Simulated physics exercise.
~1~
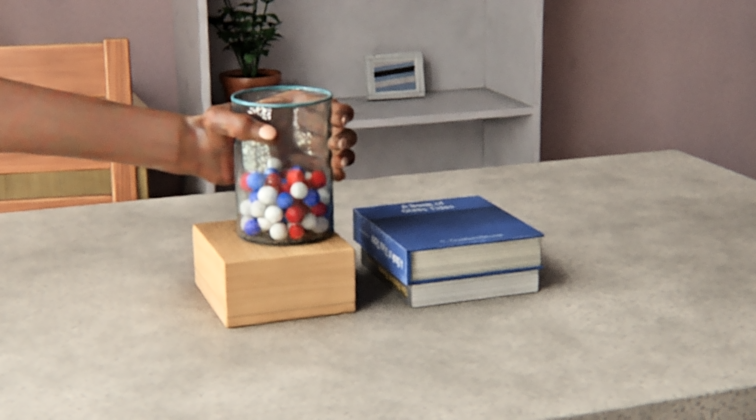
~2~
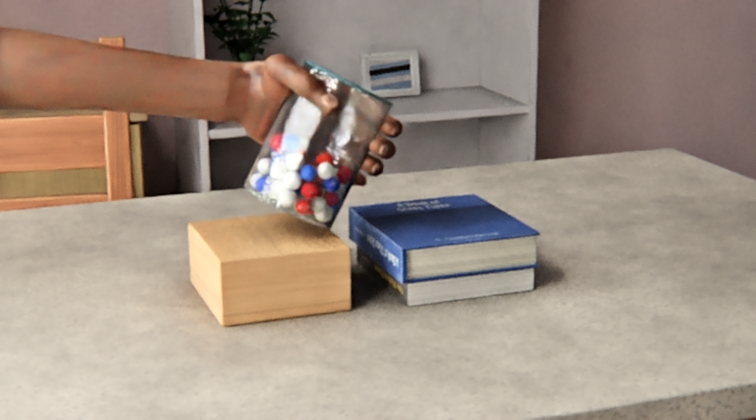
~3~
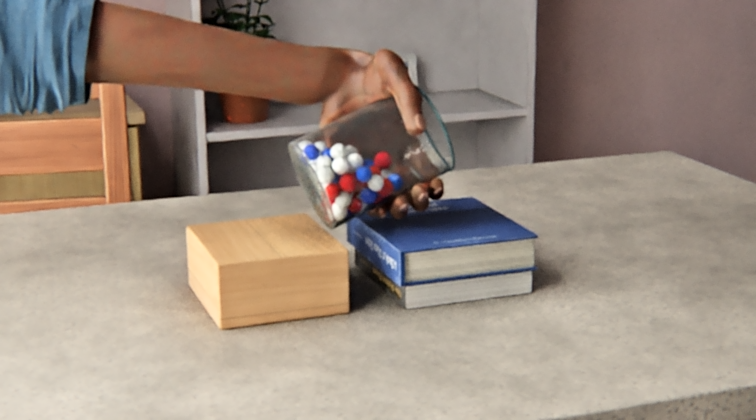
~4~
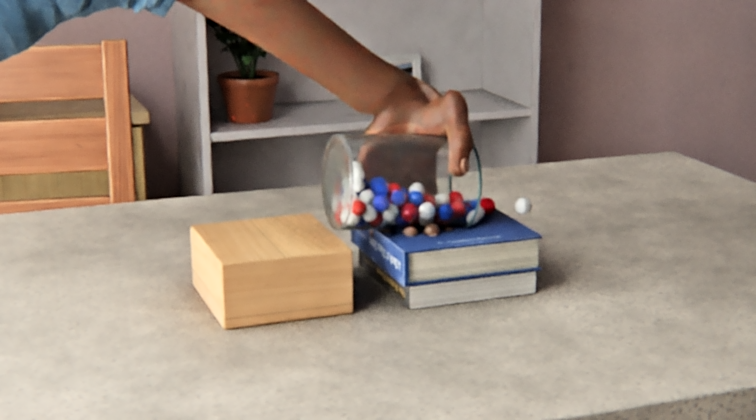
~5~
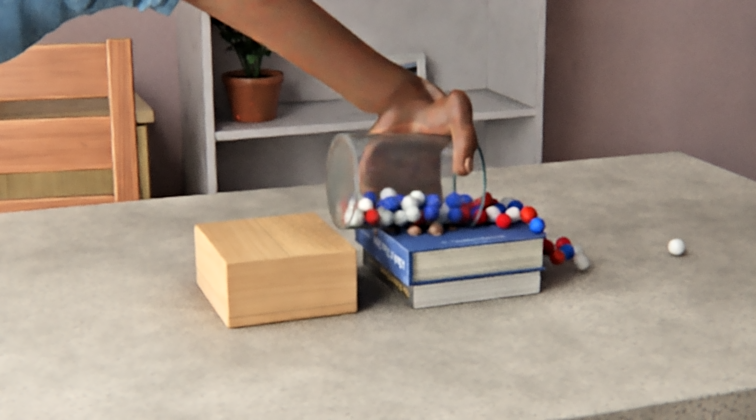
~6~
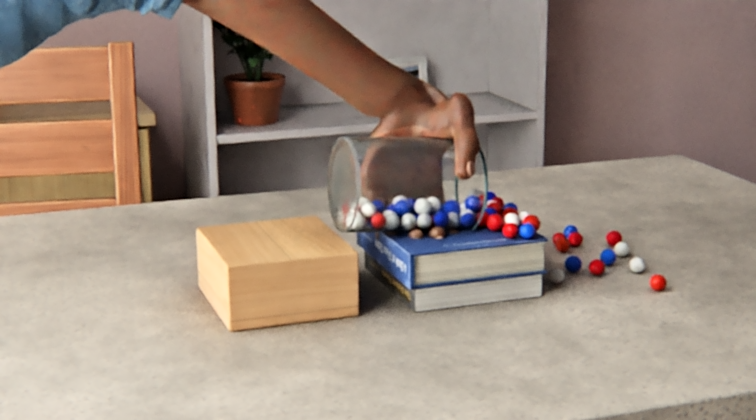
On a gray table, a hand lifts a glass of red, white and blue marbles from a wooden block, tips it rightward and lays it sideways on two stacked books, holding it there as many marbles spill onto the books and table while others stay inside.
